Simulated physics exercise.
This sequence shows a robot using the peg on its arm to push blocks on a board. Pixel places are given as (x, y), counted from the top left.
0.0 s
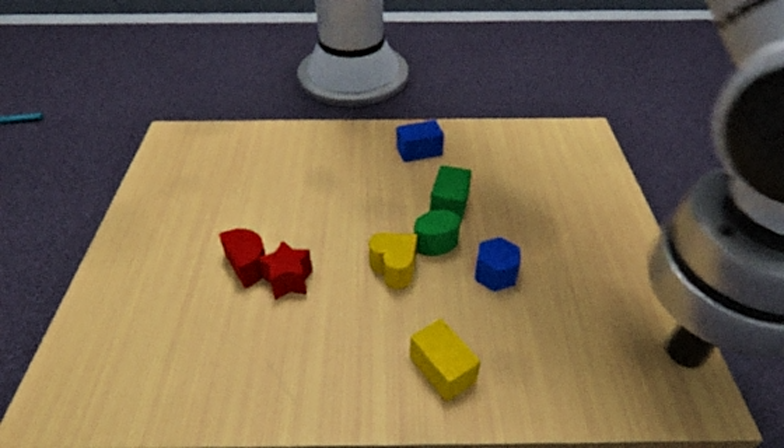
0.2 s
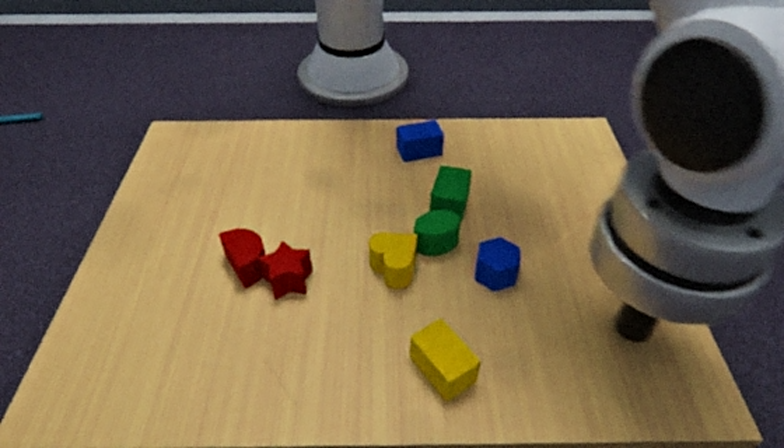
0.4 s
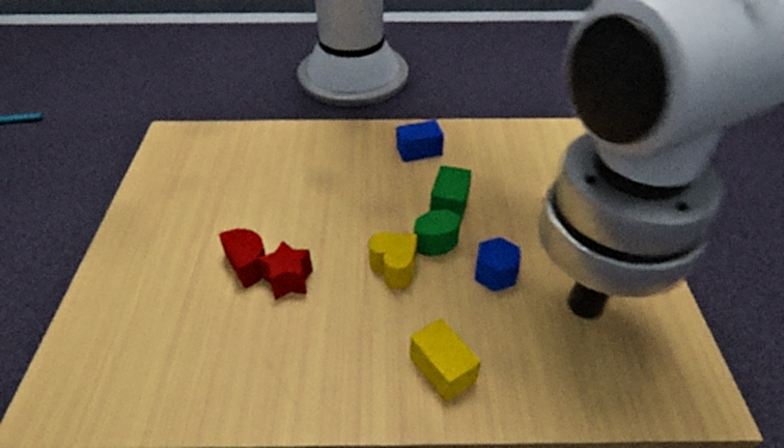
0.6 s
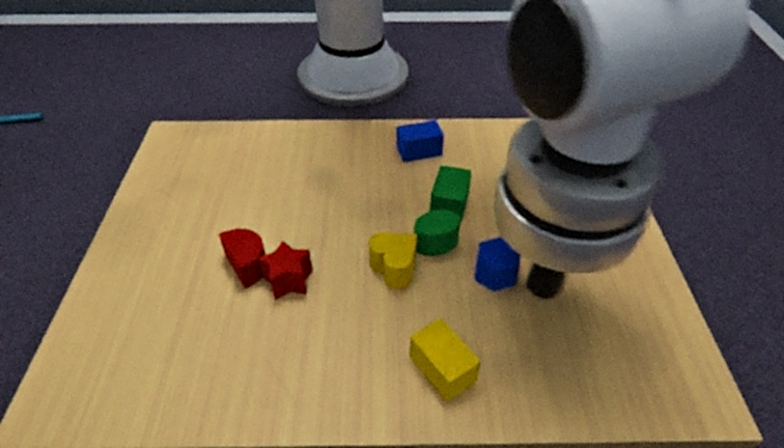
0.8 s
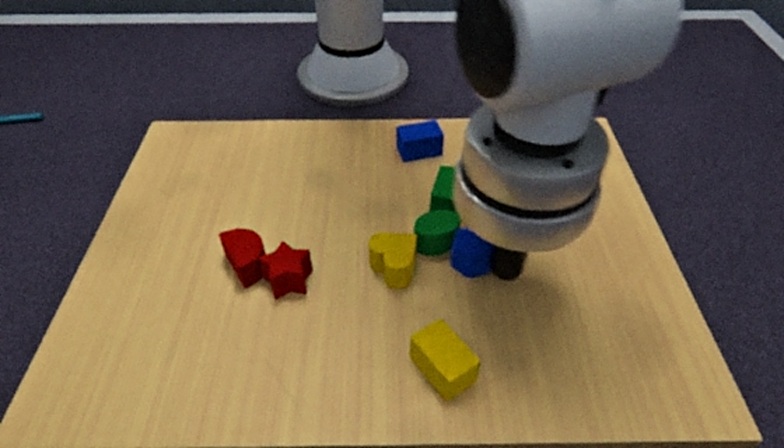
A robot arm with a dark peg moved left across the wooden board from the right edge, then pushed the blue hexagonal block a short way left toward the green oval block.
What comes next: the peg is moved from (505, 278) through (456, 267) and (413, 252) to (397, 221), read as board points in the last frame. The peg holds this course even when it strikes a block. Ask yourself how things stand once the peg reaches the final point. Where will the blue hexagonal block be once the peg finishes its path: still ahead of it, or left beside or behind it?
It sits in front of the peg.
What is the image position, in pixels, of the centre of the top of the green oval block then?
It is going to be at (382, 157).
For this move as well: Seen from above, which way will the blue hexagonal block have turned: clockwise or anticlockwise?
It swings round clockwise.
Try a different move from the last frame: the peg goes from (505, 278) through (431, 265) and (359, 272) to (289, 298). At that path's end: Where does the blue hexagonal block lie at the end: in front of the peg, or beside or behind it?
My answer is that the blue hexagonal block has slipped off.
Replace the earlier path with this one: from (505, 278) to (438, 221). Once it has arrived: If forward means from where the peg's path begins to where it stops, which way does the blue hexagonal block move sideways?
It will end up to the left.
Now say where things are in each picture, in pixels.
The first frame shows peg tip at (685, 353); block tops, yellow heart-shaped block at (394, 247); green oval block at (438, 221); green rectangular block at (452, 182); blue hexagonal block at (500, 253).
The second frame shows peg at (632, 328); blocks unchanged.
The third frame shows peg at (585, 306); blocks unchanged.
The fourth frame shows peg at (544, 286); blocks unchanged.
The fifth frame shows peg at (507, 269); yellow heart-shaped block at (394, 247); green oval block at (438, 221); green rectangular block at (452, 182); blue hexagonal block at (475, 240).
What follows on the original path. One third of the way, peg at (456, 258); green oval block at (412, 203), turned 25° anticlockwise; blue hexagonal block at (438, 223), turned 45° clockwise.
Two thirds of the way, peg at (413, 242); yellow heart-shaped block at (384, 247), turned 30° anticlockwise; green oval block at (395, 183), turned 15° clockwise; blue hexagonal block at (402, 206), turned 65° clockwise.
At the end, peg at (397, 212); yellow heart-shaped block at (382, 246), turned 35° anticlockwise; green oval block at (382, 157), turned 25° clockwise; green rectangular block in place; blue hexagonal block at (386, 179), turned 65° clockwise.
